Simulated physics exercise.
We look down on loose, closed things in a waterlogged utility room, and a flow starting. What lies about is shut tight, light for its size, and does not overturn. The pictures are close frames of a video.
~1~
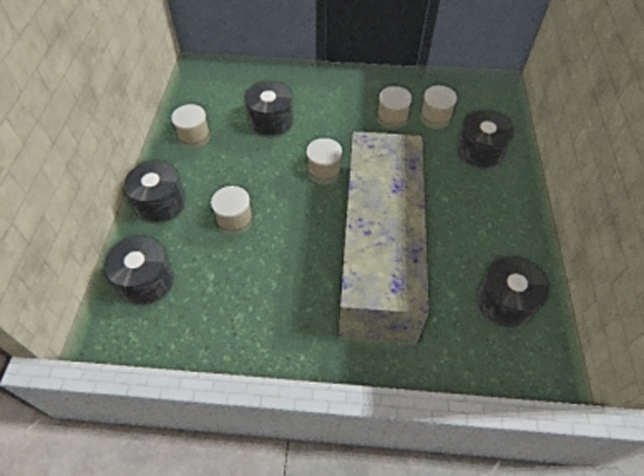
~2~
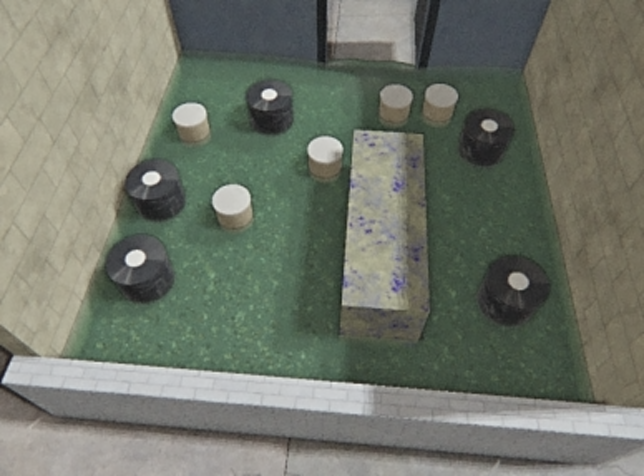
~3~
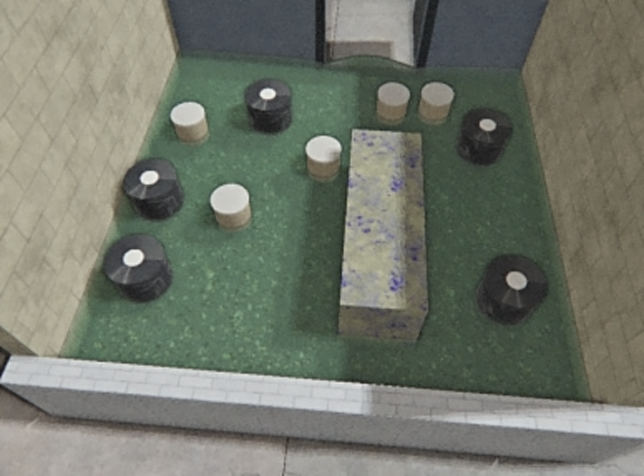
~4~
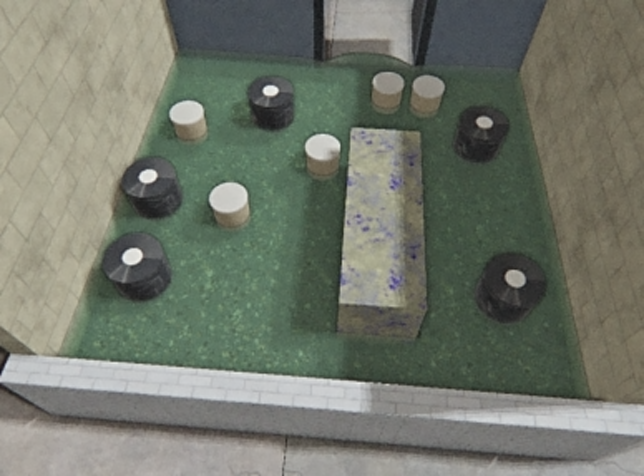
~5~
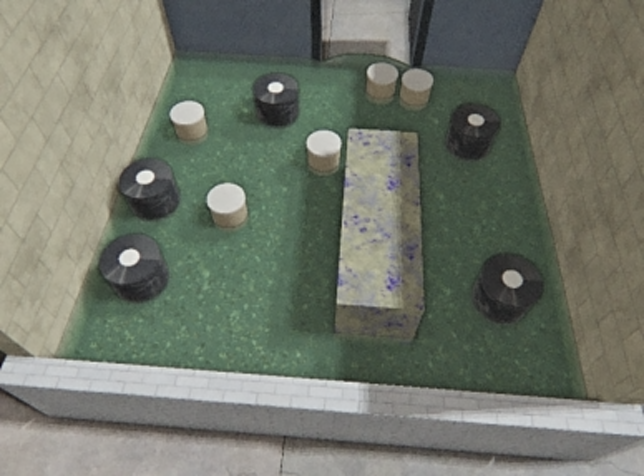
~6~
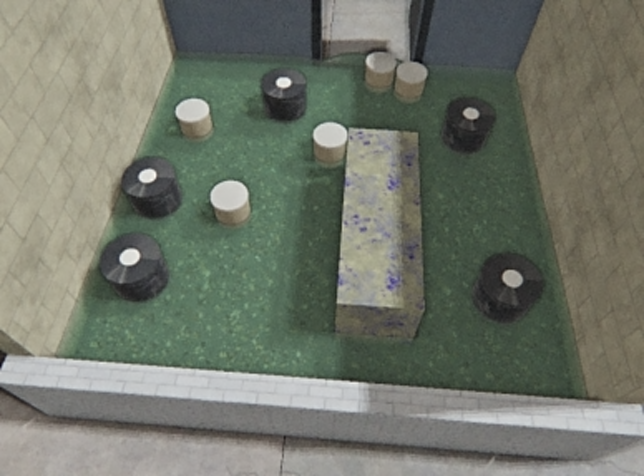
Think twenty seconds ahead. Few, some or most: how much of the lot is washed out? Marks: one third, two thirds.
It is at least two thirds.
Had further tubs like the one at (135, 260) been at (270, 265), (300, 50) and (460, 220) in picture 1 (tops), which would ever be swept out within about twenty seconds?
In turn: No, washed out, gone.
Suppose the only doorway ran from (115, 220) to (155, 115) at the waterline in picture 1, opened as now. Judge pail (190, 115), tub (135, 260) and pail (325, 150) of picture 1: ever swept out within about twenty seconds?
In turn: Yes, carried outside, out.
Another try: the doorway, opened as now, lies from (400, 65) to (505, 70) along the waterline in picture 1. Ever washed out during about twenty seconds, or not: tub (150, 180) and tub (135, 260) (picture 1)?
As listed: Inside, no.
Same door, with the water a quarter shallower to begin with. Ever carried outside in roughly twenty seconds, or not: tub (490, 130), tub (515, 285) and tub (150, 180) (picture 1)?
As listed: Yes, stays, no.
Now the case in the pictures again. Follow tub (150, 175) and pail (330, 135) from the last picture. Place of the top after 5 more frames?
Roughly at (162, 149) and (361, 100).
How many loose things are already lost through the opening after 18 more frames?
5 of them.
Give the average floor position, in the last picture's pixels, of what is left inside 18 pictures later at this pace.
Around (274, 176).
A moment on, 2 of 10 are out; 8 afloat.
Next, 5 of 10 are out; 5 afloat.
Later, 7 of 10 are out; 3 afloat.
In the end, 7 of 10 are out; 3 afloat.
